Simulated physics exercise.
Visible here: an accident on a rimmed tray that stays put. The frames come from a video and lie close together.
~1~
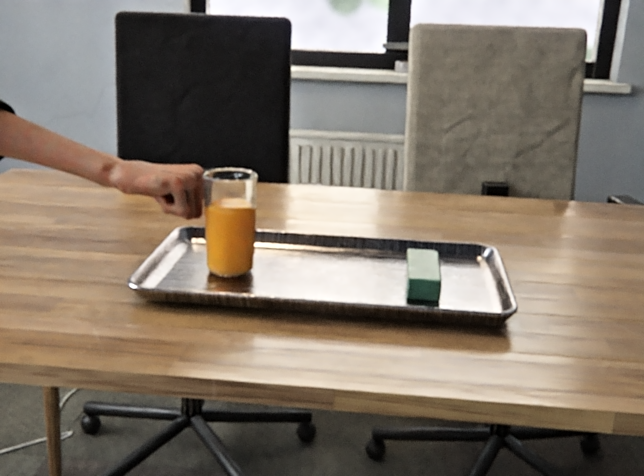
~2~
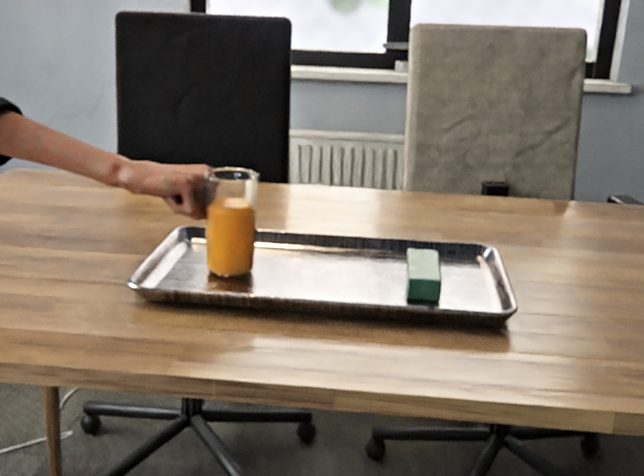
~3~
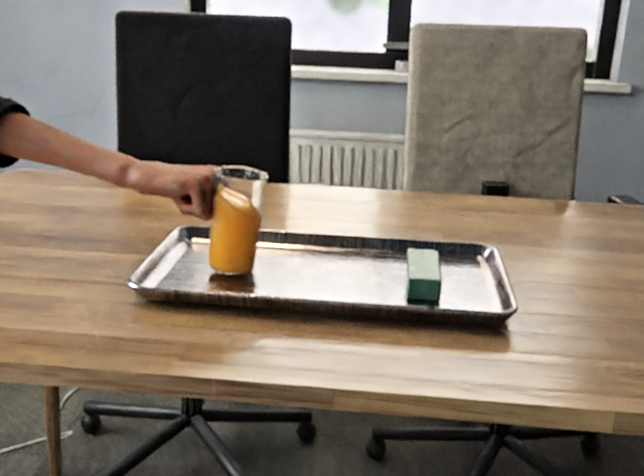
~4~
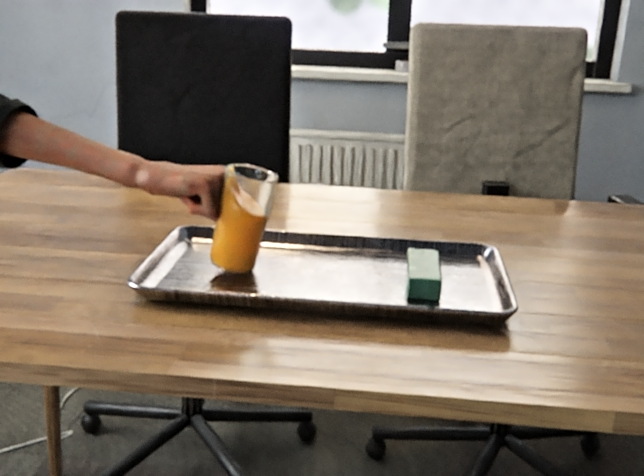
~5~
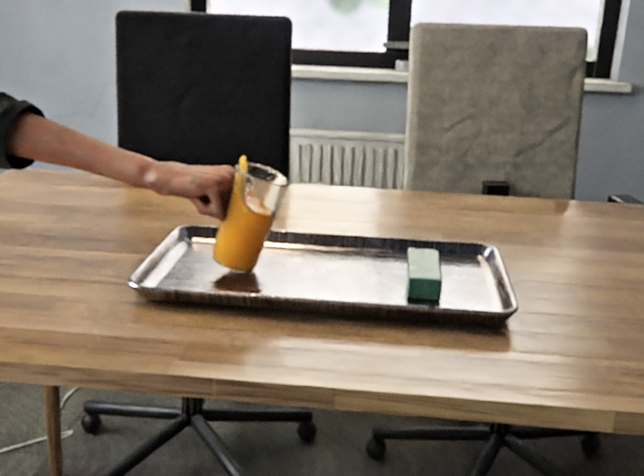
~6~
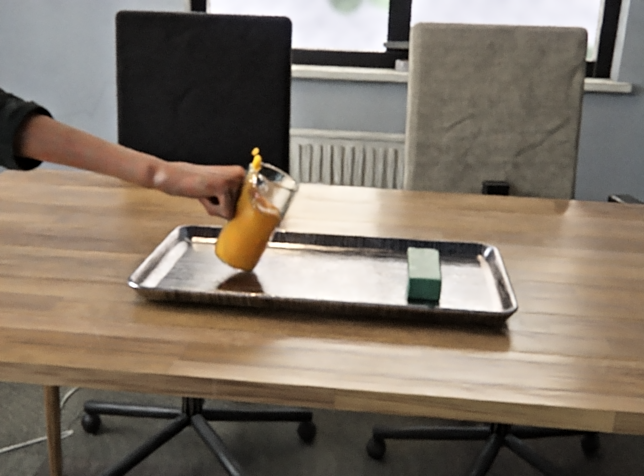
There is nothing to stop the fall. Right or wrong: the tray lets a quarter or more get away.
Wrong.
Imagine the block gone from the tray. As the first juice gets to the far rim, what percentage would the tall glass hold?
60 %.
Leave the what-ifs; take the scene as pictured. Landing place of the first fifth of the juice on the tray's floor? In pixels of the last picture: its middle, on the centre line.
Impact centre, mid-line: Approx. (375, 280).
A moment on, the tall glass is falling and 100 per cent is in the glass, 0 on the tray and 0 above or beyond its rim.
Next, the tall glass lies on its side and 69 per cent is in the glass, 22 on the tray and 9 above or beyond its rim.
Then the tall glass lies on its side and 35 per cent is in the glass, 42 on the tray and 23 above or beyond its rim.
Later the tall glass lies on its side and 19 per cent is in the glass, 71 on the tray and 10 above or beyond its rim.
In the end 90 per cent is held by tray and glass, 10 is off the tray.
